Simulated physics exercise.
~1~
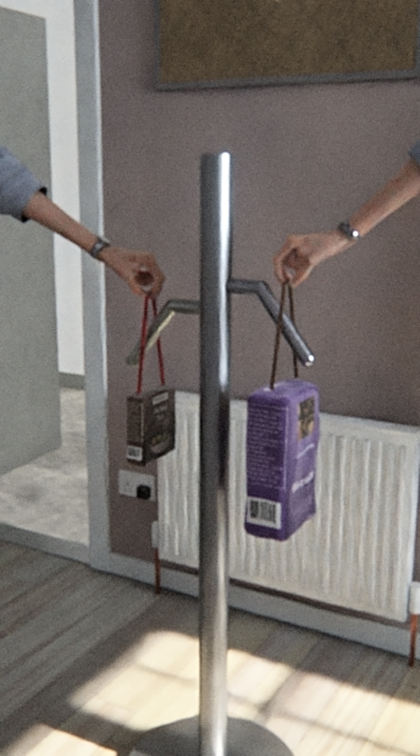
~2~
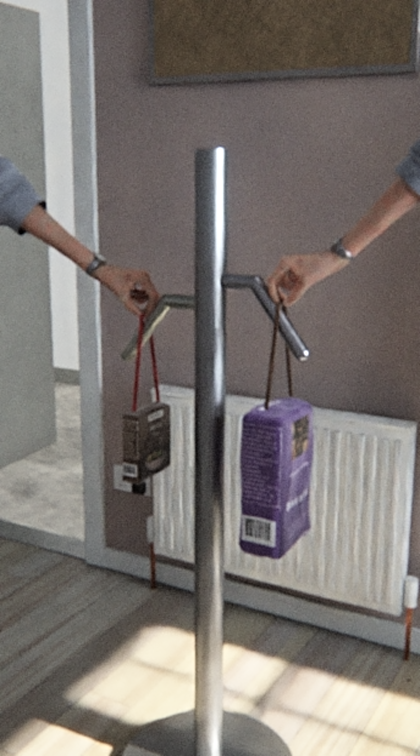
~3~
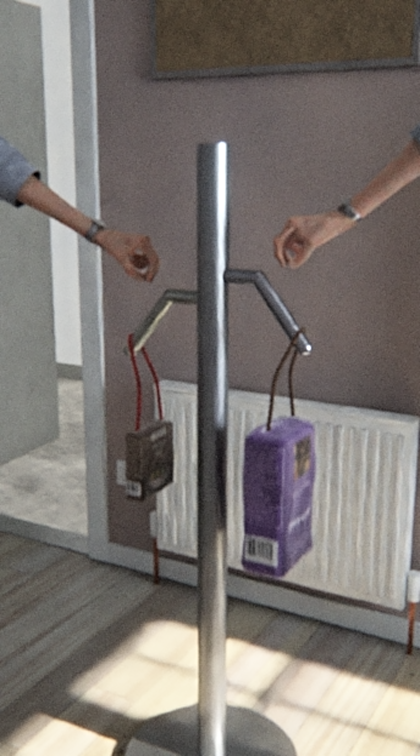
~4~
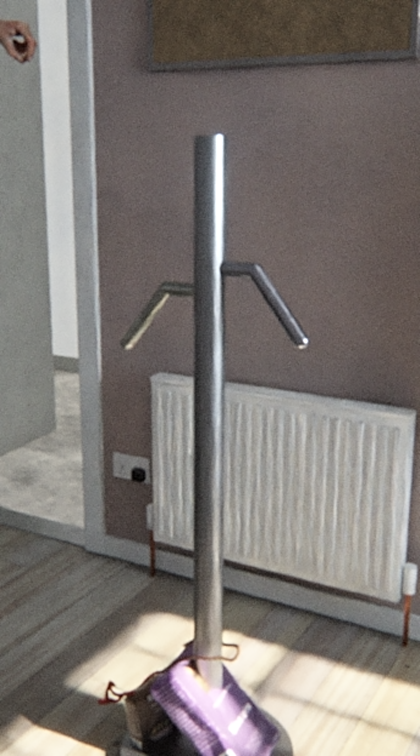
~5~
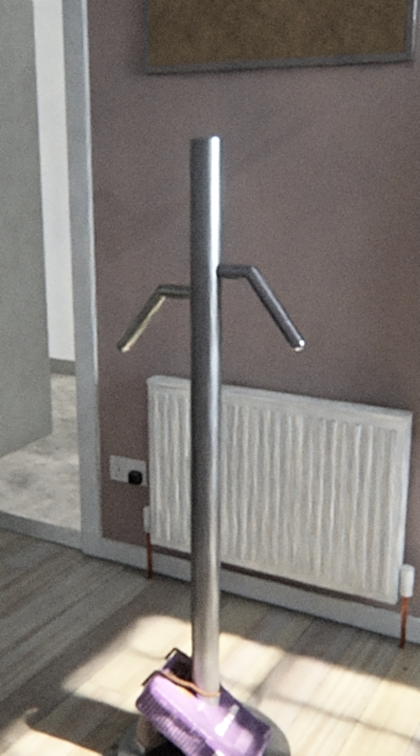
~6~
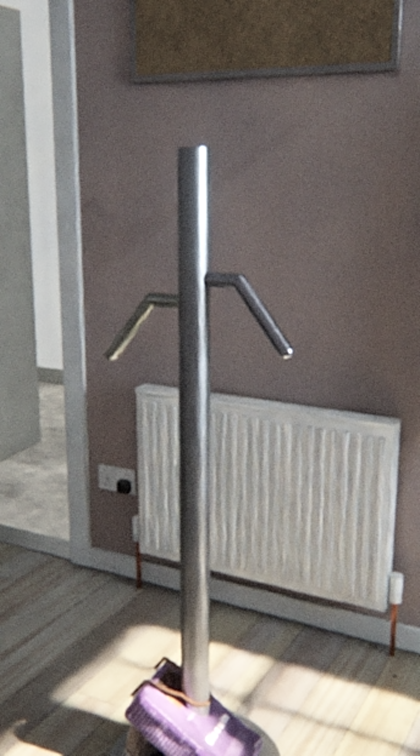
Two hands reach in from either side of a metal coat stand, seen from the front by a slightly swaying camera in a room with a mauve wall, a white radiator and a sunlit wooden floor. The left hand holds a small brown pouch by a red cord, and the right hand holds a larger purple sack by a dark loop. They lower the loops over the downward-sloping pegs, then let go and draw back. Both items slip off and drop to the floor. The purple sack ends leaning at the foot of the stand, largely hiding the brown pouch, beneath bare pegs.
